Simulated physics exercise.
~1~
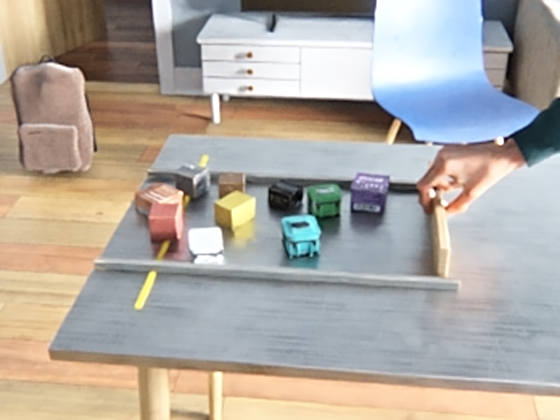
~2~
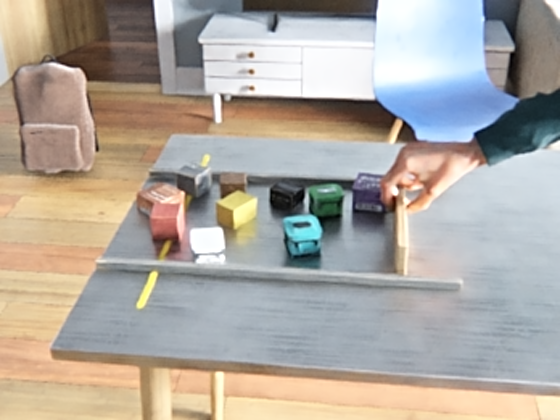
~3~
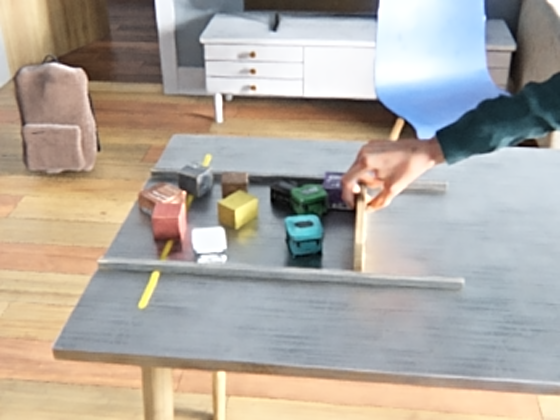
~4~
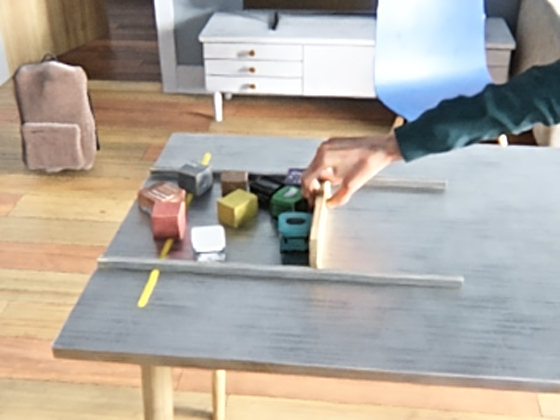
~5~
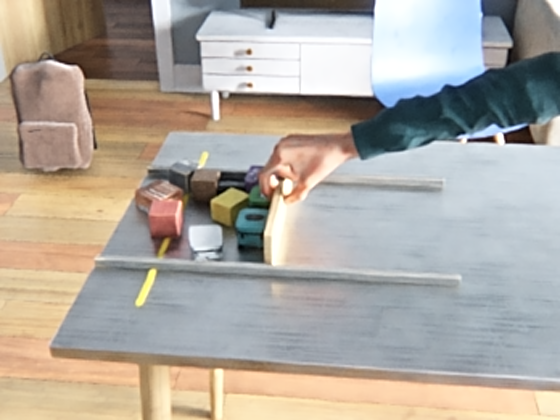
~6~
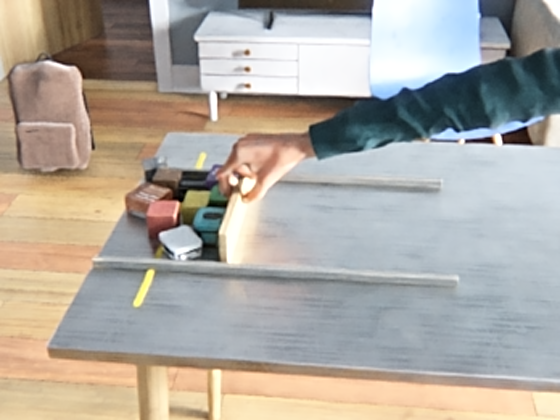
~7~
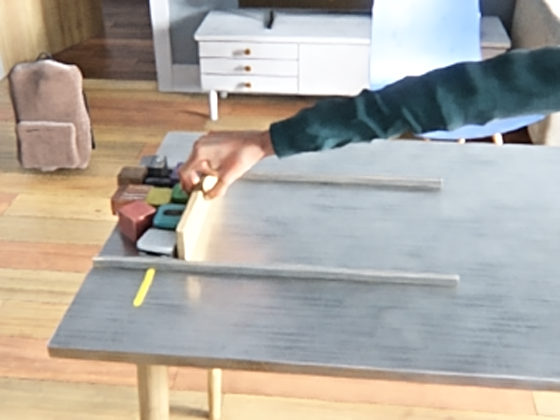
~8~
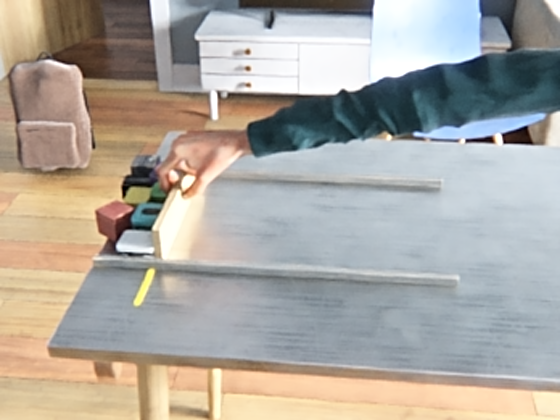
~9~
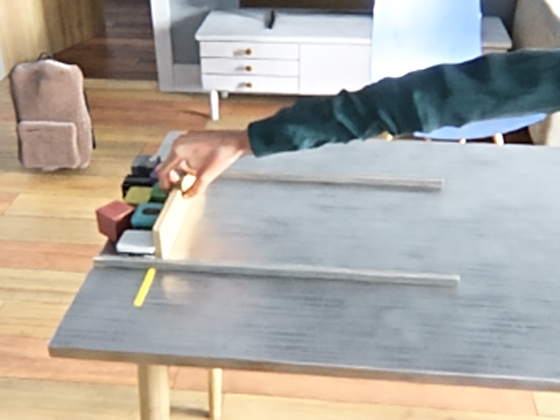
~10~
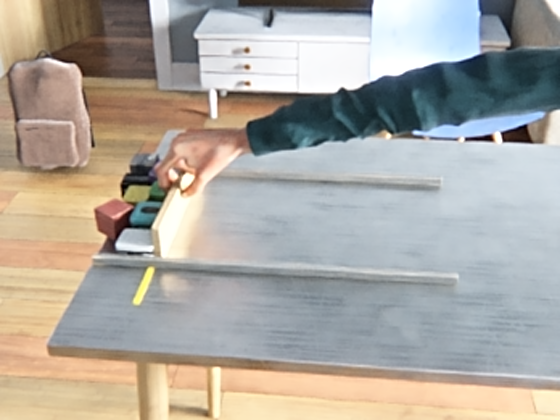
At the start, a hand holds a wooden board upright at the right of a scatter of small colourful boxes and blocks, between two rails on a grey table. The hand slides the board left, and it pushes the purple box and the green and teal cases along. Soon they crowd into the yellow, white and brown pieces, and then the whole cluster shifts towards the table's left edge. As the board nears the yellow tape, the brown block drops off, and the orange box goes too. The board stops by the tape, with the red block and the others still packed at the edge.
